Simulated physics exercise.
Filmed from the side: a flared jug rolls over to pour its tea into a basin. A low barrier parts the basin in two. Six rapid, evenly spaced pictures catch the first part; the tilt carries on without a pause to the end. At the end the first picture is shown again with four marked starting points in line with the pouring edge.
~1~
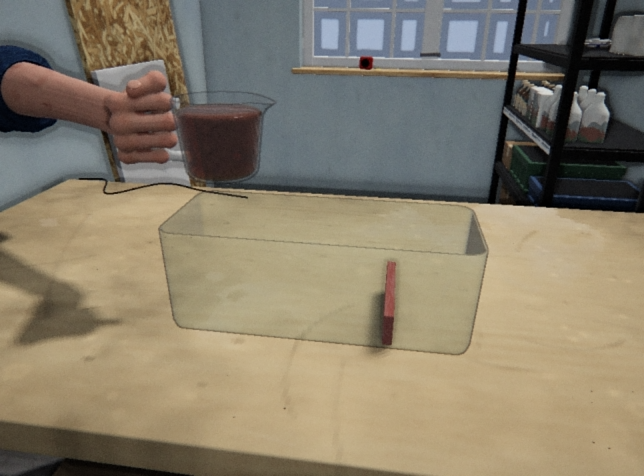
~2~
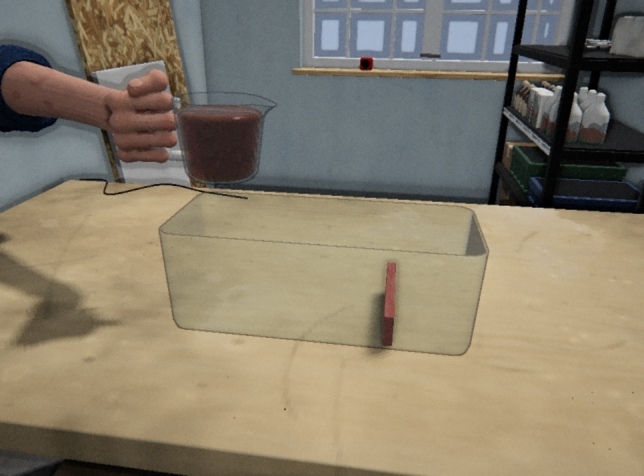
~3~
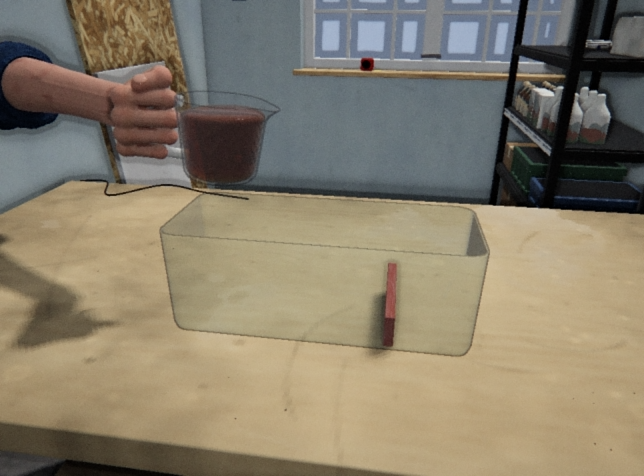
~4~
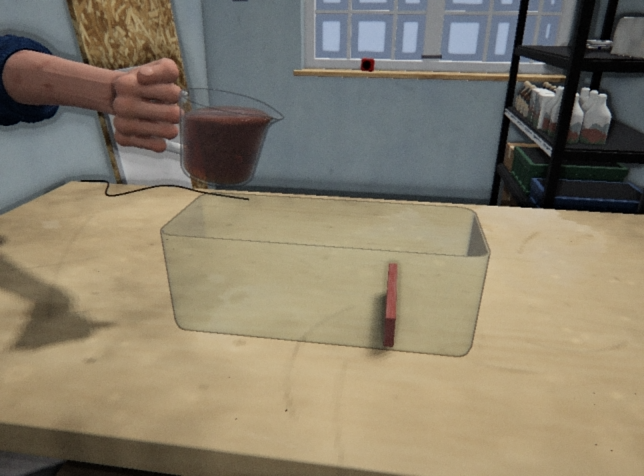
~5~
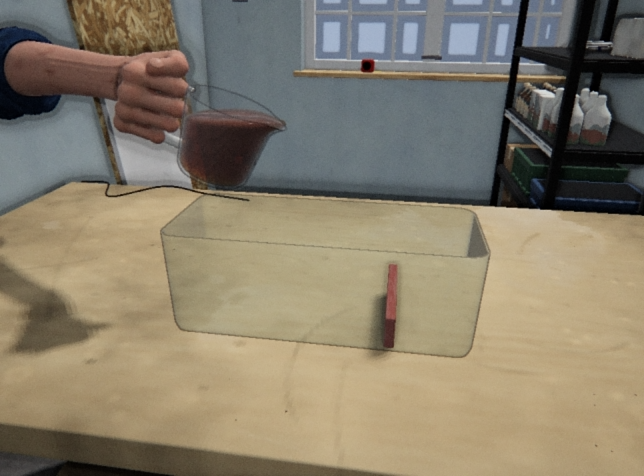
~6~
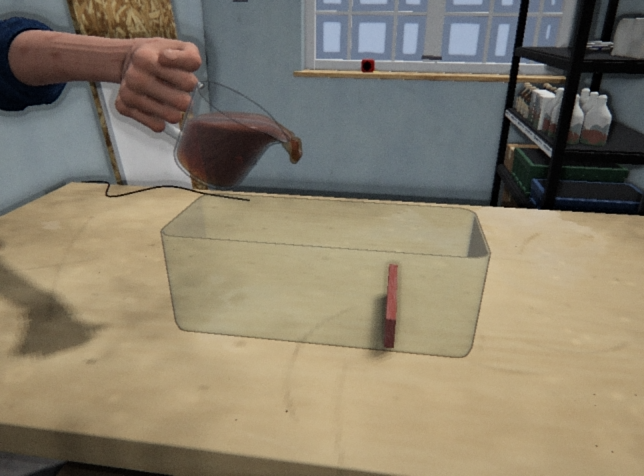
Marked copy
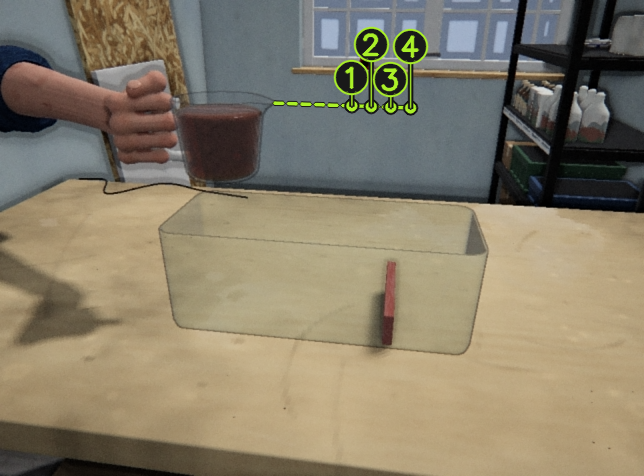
A hand reaching in from the left holds a clear, flared jug of reddish-brown tea upright, then tips it steadily to the right until tea slips over the lip. Below it, a see-through, yellowish basin with a low red barrier right of its middle rests on a pale wooden table. The workshop-like room, viewed from the side by a still camera, has blue-grey walls, a window and black shelves at right.
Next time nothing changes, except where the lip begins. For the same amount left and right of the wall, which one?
Use spot 1.
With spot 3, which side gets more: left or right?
More ends on the right.
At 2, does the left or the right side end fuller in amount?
More ends on the right.
On the marked copy, 1 at (351, 105); 2 at (371, 106); 3 at (390, 107); 4 at (410, 108).
Choosing 1, about 51 % ends left of the wall and 48 % right of it.
Choosing 2, about 26 % ends left of the wall and 74 % right of it.
Choosing 3, about 14 % ends left of the wall and 86 % right of it.
Choosing 4, about 25 % ends left of the wall and 74 % right of it.
